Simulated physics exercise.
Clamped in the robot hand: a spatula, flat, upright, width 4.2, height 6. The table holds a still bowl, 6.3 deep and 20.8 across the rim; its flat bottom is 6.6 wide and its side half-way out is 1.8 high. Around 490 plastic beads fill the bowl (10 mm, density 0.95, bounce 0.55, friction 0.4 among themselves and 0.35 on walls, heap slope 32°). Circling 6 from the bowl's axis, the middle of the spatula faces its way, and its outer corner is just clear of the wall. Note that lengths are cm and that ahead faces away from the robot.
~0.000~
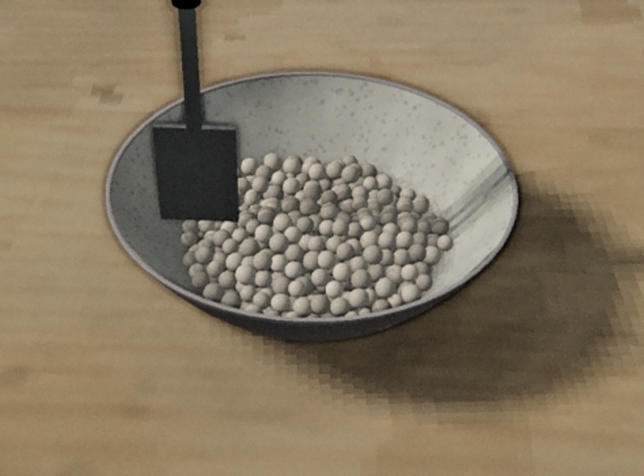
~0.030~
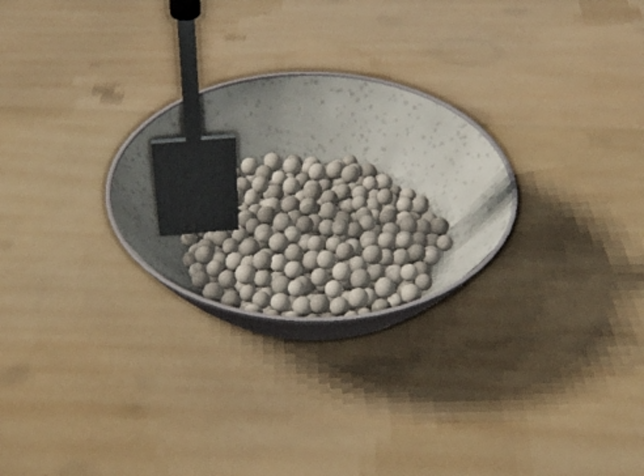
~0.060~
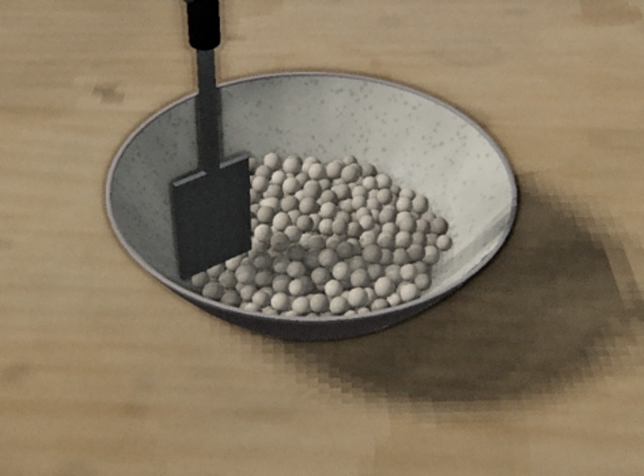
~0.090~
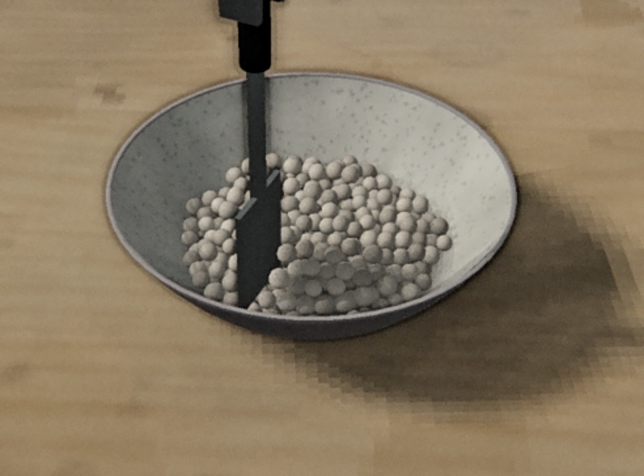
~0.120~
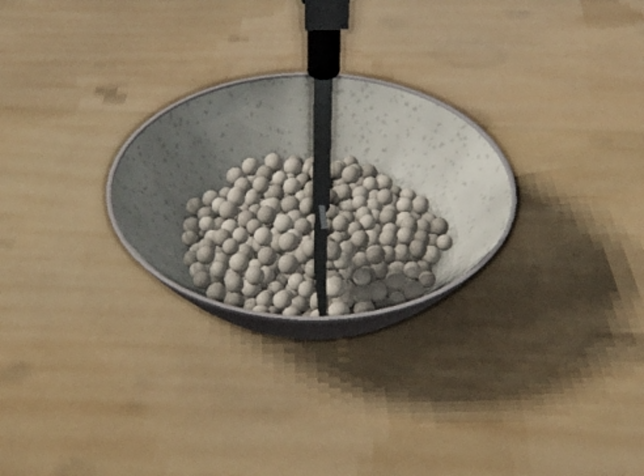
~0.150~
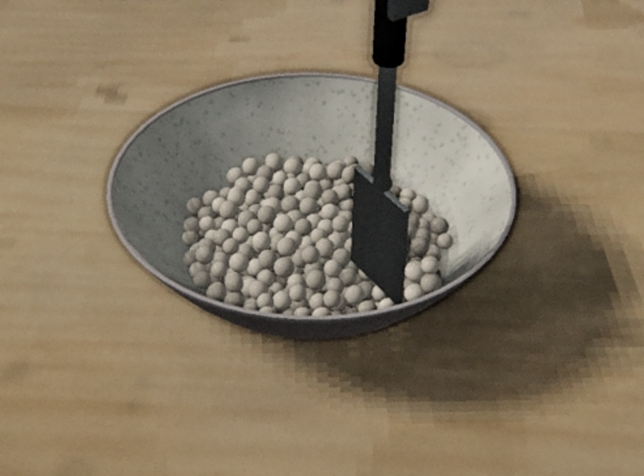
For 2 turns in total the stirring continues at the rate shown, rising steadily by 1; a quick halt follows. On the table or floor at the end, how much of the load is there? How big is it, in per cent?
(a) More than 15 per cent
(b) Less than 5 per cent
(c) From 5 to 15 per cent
Option c: From 5 to 15 per cent.
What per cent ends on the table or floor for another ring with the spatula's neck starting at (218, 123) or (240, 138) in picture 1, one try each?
Close to 25 per cent for the first and close to 20 per cent for the second.
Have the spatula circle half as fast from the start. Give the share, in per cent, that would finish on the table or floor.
Estimate: Near 0 in a hundred.
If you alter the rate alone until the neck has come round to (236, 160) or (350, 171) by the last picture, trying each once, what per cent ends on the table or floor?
So, roughly 0 percent the first time and 5 percent the second.
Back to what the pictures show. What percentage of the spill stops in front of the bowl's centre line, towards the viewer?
About 50 per cent.
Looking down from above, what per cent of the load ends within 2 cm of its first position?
About 85 percent.
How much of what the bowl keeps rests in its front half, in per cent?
Close to 50 in a hundred.
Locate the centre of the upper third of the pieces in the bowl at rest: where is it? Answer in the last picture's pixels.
The centre sits around (306, 228) in the last picture.
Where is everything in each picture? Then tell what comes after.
The spatula neck at (193, 101), 0° round; upper third of the load around (318, 228), from x 190 to 445, top at y 160; 494 in the bowl, in the first frame.
The spatula neck at (192, 113), 11° round; upper third of the load around (318, 228), from x 190 to 445, top at y 160, in the second frame.
The spatula neck at (210, 144), 39° round; upper third of the load around (318, 227), from x 190 to 445, top at y 160, in the third frame.
The spatula neck at (258, 168), 68° round; upper third of the load around (321, 227), from x 190 to 445, top at y 160, in the fourth frame.
The spatula neck at (322, 174), 97° round; upper third of the load around (330, 229), from x 190 to 445, top at y 160, in the fifth frame.
The spatula neck at (383, 162), 126° round; upper third of the load around (335, 228), from x 190 to 445, top at y 160; 494 in the bowl, in the sixth frame.
After 0.39 s, 356° round, highest piece 9 above the table; 472 in the bowl, 13 on the table or floor, 9 in flight or on the tool.
After 0.62 s, 226° round, highest piece 7 above the table; 459 in the bowl, 31 on the table or floor, 4 in flight or on the tool.
After 0.94 s, 0° round, highest piece 4 above the table; 459 in the bowl, 35 on the table or floor.
After 1.64 s, 0° round, highest piece 4 above the table; 459 in the bowl, 35 on the table or floor.
In the end, 459 in the bowl, 35 on the table or floor. That is 7 % on the table or floor.
